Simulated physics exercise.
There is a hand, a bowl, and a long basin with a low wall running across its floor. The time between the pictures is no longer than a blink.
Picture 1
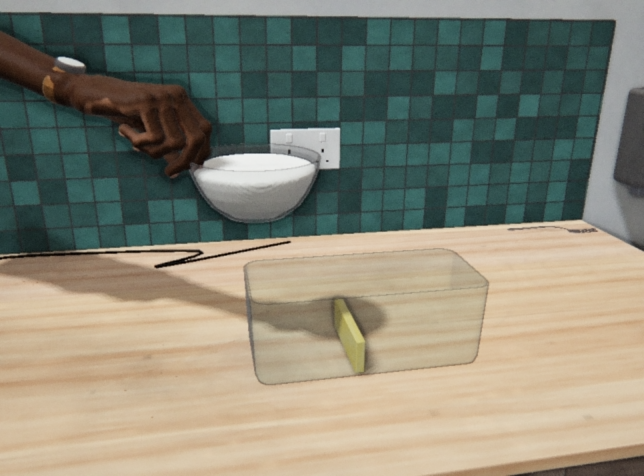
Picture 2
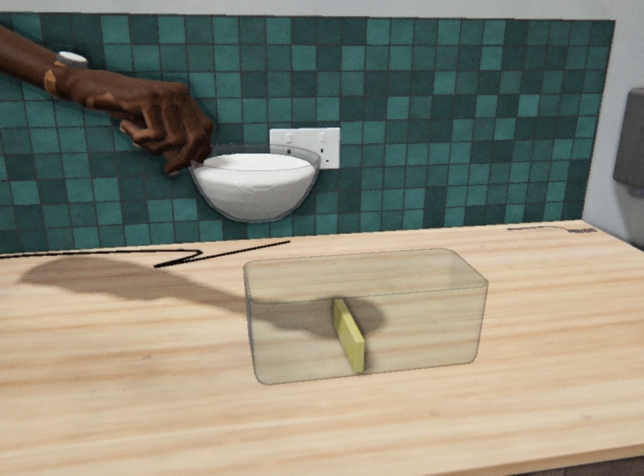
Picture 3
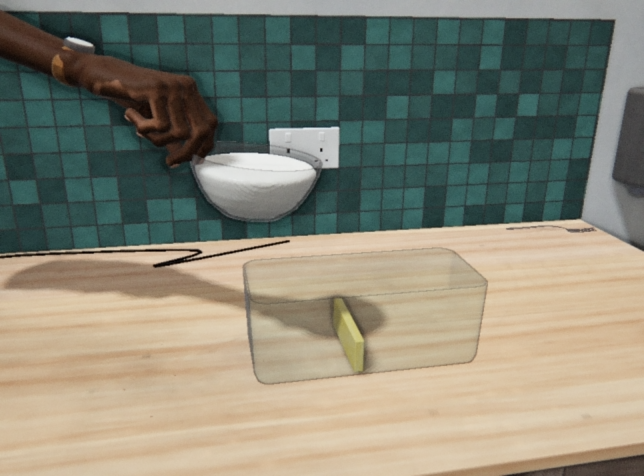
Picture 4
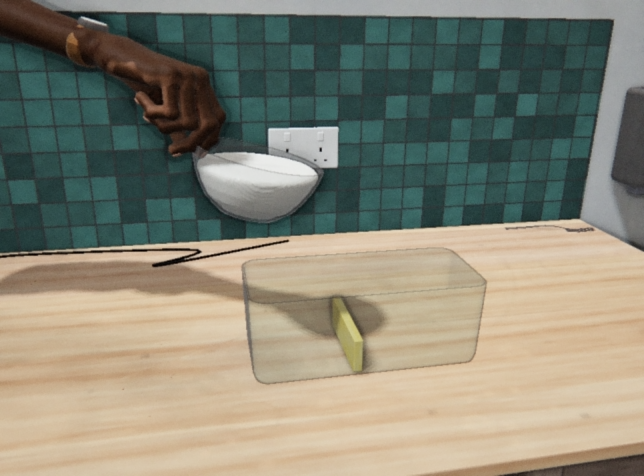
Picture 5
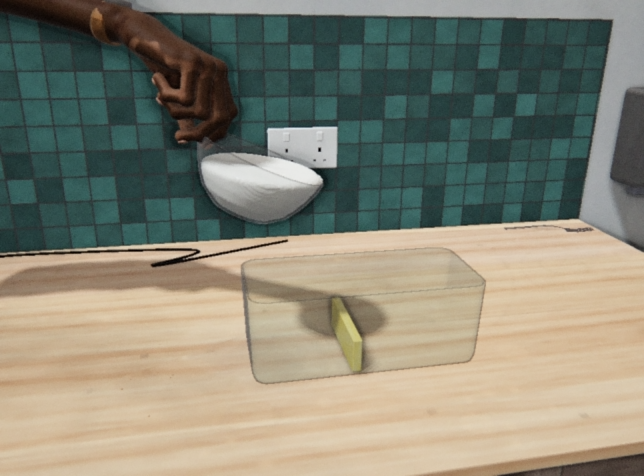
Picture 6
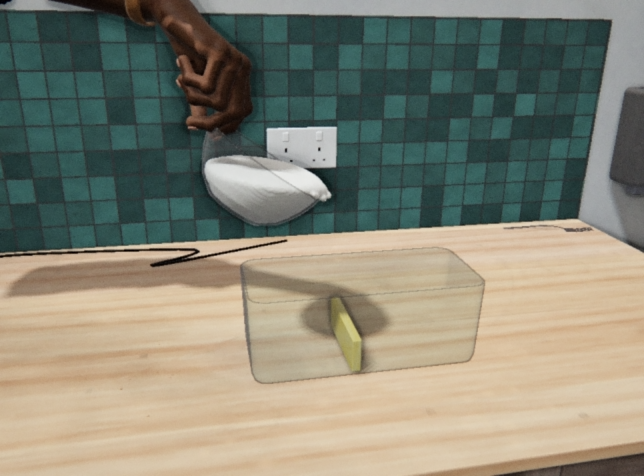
A brown-skinned hand with a band at the wrist, reaching in from the upper left, holds the left rim of a clear bowl of white milk and rises, tilting it rightward, slightly at first and then steeply. The milk shifts toward the lowered right rim, reaching its edge, while the shadows on the counter change. Seen from slightly above, a still view shows a pale wooden kitchen counter, a transparent basin with a low yellow wall, green tiles and a white socket.
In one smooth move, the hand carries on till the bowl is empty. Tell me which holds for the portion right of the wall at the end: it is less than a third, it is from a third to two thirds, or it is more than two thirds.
It is from a third to two thirds.
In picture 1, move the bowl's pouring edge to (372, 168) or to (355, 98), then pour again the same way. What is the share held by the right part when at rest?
Estimate: 80 per cent, then 80 per cent.
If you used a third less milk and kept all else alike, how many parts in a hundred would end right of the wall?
35 per cent.
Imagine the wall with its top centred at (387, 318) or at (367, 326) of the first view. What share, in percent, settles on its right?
My guess is some 20 percent the first time and some 35 percent the second.
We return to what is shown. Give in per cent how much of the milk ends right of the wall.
Roughly 45 %.
A moment on, the bowl is tipped right over and 6 per cent is still to pour, 24 is left of the wall and 41 right of it.
Next, the bowl is tipped right over and 0 per cent is still to pour, 46 is left of the wall and 42 right of it.
Then the bowl is tipped right over and 1 per cent is still to pour, 45 is left of the wall and 46 right of it.
Later the bowl is tipped right over and 0 per cent is still to pour, 47 is left of the wall and 47 right of it.
Finally, 47 per cent lies left of the wall, 47 right of it and 6 outside.
